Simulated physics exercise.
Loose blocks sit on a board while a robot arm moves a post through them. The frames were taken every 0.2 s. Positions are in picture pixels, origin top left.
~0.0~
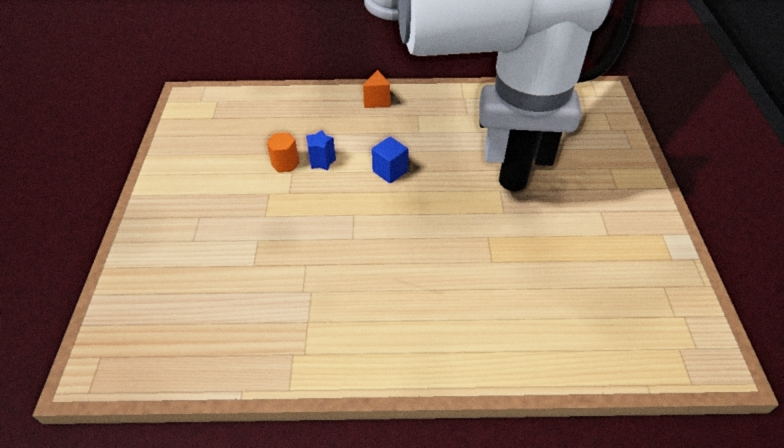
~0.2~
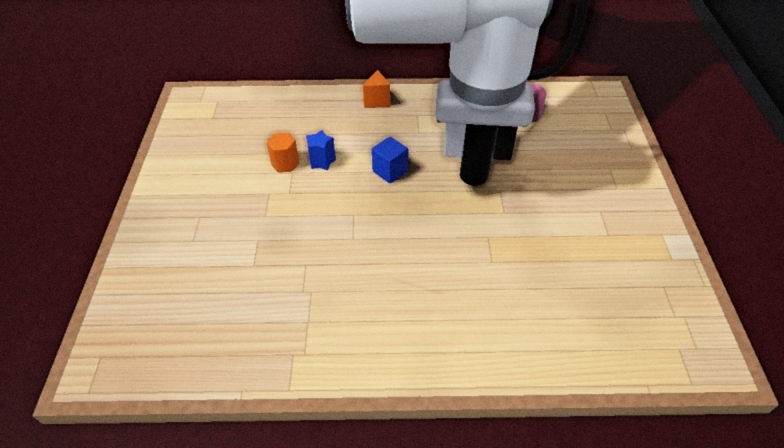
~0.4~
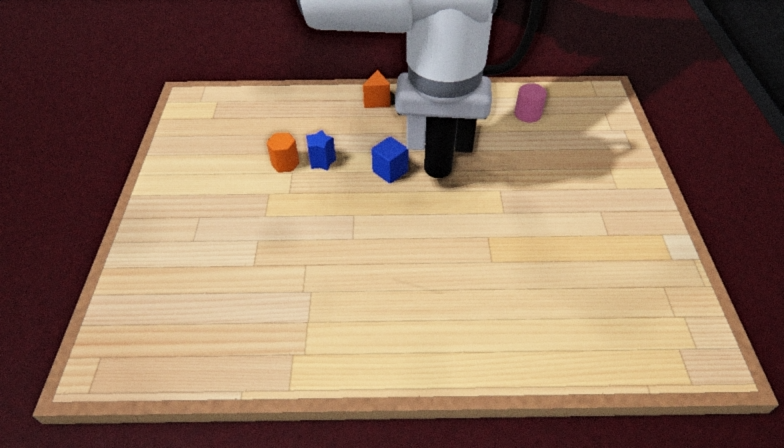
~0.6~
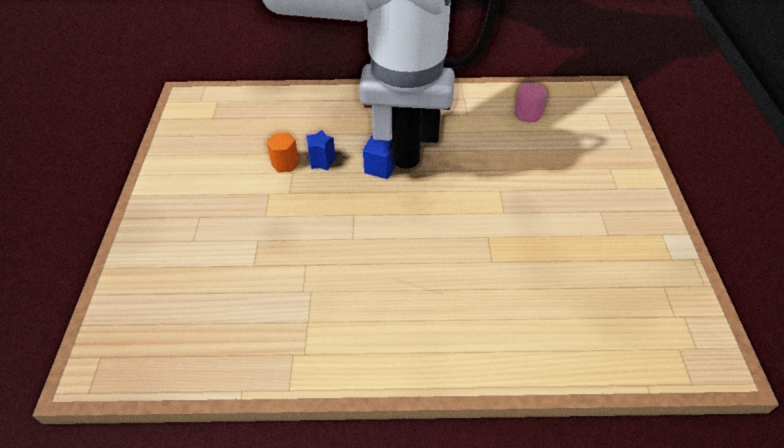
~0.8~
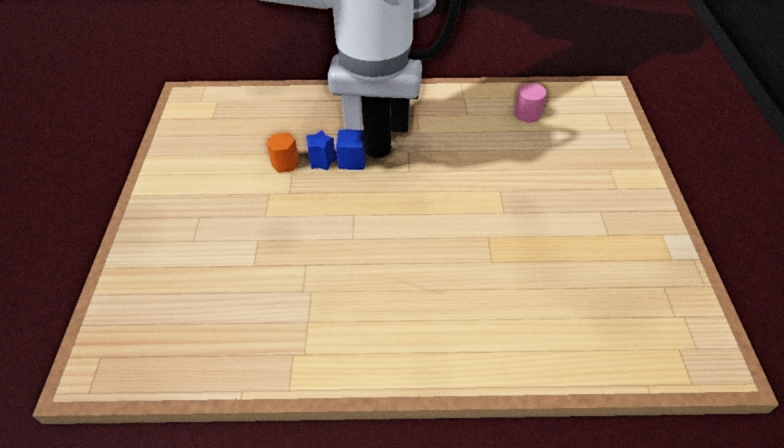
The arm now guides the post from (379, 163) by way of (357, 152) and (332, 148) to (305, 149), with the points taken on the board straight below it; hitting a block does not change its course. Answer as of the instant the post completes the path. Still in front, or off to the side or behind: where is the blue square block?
Final position: Ahead.
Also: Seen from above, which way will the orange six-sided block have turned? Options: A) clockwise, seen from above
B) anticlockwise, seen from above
I'll go with A - clockwise, seen from above.
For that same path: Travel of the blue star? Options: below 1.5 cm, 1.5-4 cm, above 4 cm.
Verdict: More than 4 cm.
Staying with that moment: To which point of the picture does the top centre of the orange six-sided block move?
In the picture, that point is around (245, 153).
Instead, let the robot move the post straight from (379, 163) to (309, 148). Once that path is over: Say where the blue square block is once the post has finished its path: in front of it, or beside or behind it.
The post should keep driving it forward.
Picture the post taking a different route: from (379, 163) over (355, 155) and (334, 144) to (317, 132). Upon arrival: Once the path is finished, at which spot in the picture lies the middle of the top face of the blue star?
Its top middle will sit at (279, 136).
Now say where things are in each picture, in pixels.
Post tip (513, 181); block tops, orange six-sided block (281, 140); blue star (319, 139); blue square block (390, 148), in the first frame.
Post (474, 176); blocks unchanged, in the second frame.
Post (438, 169); blocks unchanged, in the third frame.
Post (406, 159); blue square block (380, 144), in the fourth frame.
Post (378, 149); orange six-sided block (281, 140); blue star (319, 139); blue square block (350, 137), in the fifth frame.
The first path, step by step. Halfway along, post (343, 135); orange six-sided block (266, 144), turned 30° clockwise; blue star (293, 140), turned 55° anticlockwise; blue square block (314, 128), turned 20° anticlockwise.
At the end, post (303, 135); orange six-sided block (245, 153), turned 70° clockwise; blue star (273, 147), turned 115° anticlockwise; blue square block (274, 128), turned 20° anticlockwise.
